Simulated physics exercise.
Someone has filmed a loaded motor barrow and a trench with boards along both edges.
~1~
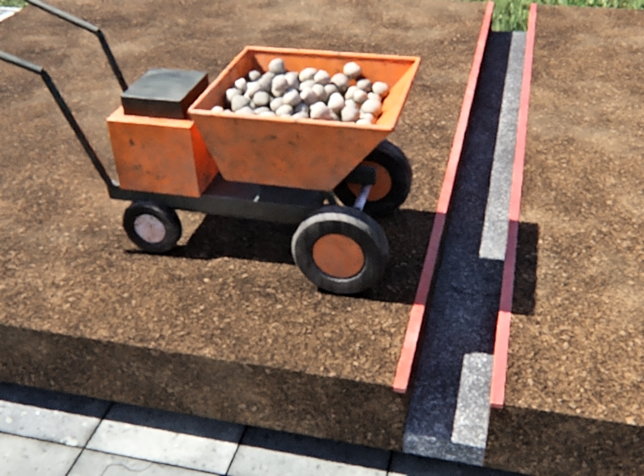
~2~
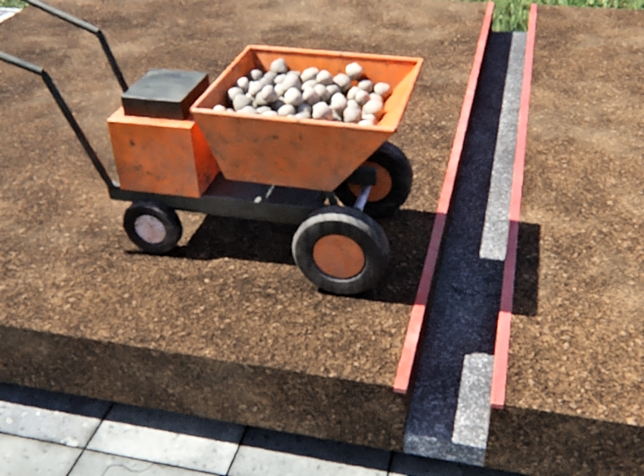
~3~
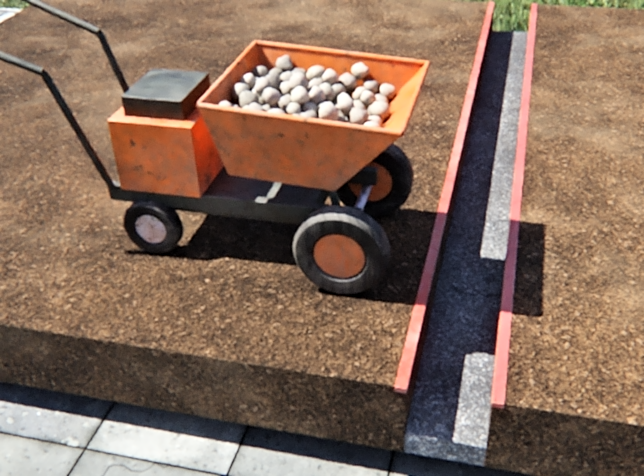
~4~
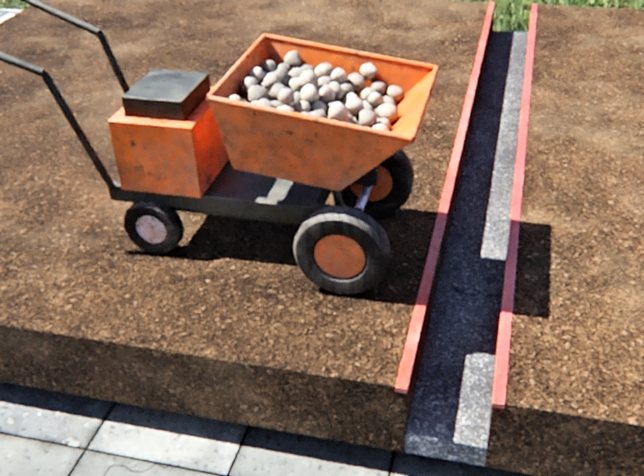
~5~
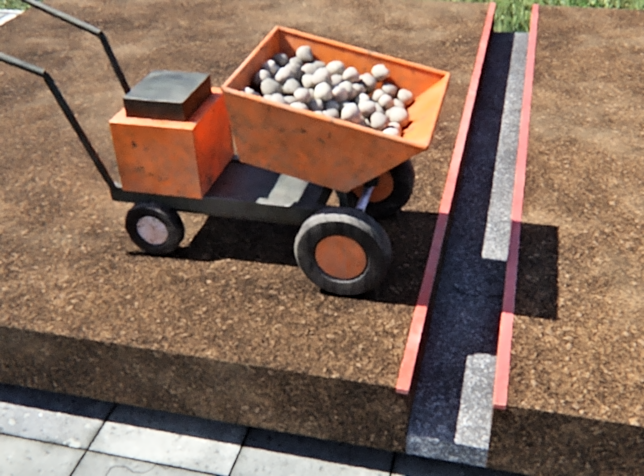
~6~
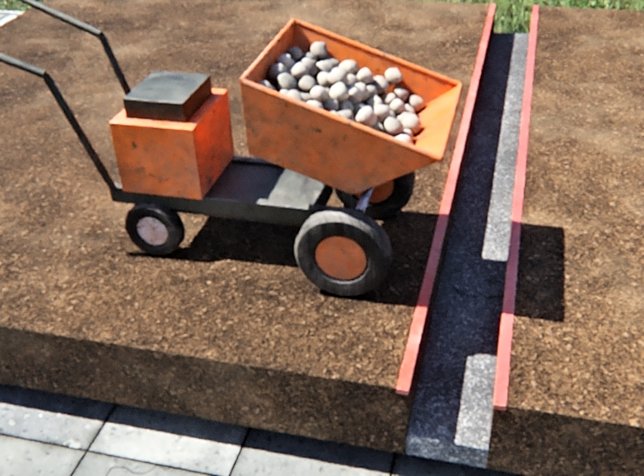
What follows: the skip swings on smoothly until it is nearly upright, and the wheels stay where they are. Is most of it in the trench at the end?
The trench ends with under half of it.
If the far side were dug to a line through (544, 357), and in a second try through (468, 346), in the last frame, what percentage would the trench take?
About 70 and 0 per cent.
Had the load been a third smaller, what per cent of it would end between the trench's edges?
Near 10 %.
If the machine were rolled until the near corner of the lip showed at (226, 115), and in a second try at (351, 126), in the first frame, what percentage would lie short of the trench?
First some 40, then 0 per cent.
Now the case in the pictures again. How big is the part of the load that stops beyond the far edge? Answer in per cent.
Close to 70 per cent.
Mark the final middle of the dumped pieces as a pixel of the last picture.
At about (566, 267).
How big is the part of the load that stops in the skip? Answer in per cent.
Some 25 per cent.
Soon after the last picture, skip tipped steeply; all in the skip.
A little later, skip tipped right over; about two thirds in the skip; about a third beyond it; a stray few falling.
Later still, skip tipped right over; about a quarter in the skip; a small part in or heaped over the trench; about two thirds beyond it.
At rest, skip tipped right over; about a quarter in the skip; a small part in or heaped over the trench; about two thirds beyond it.
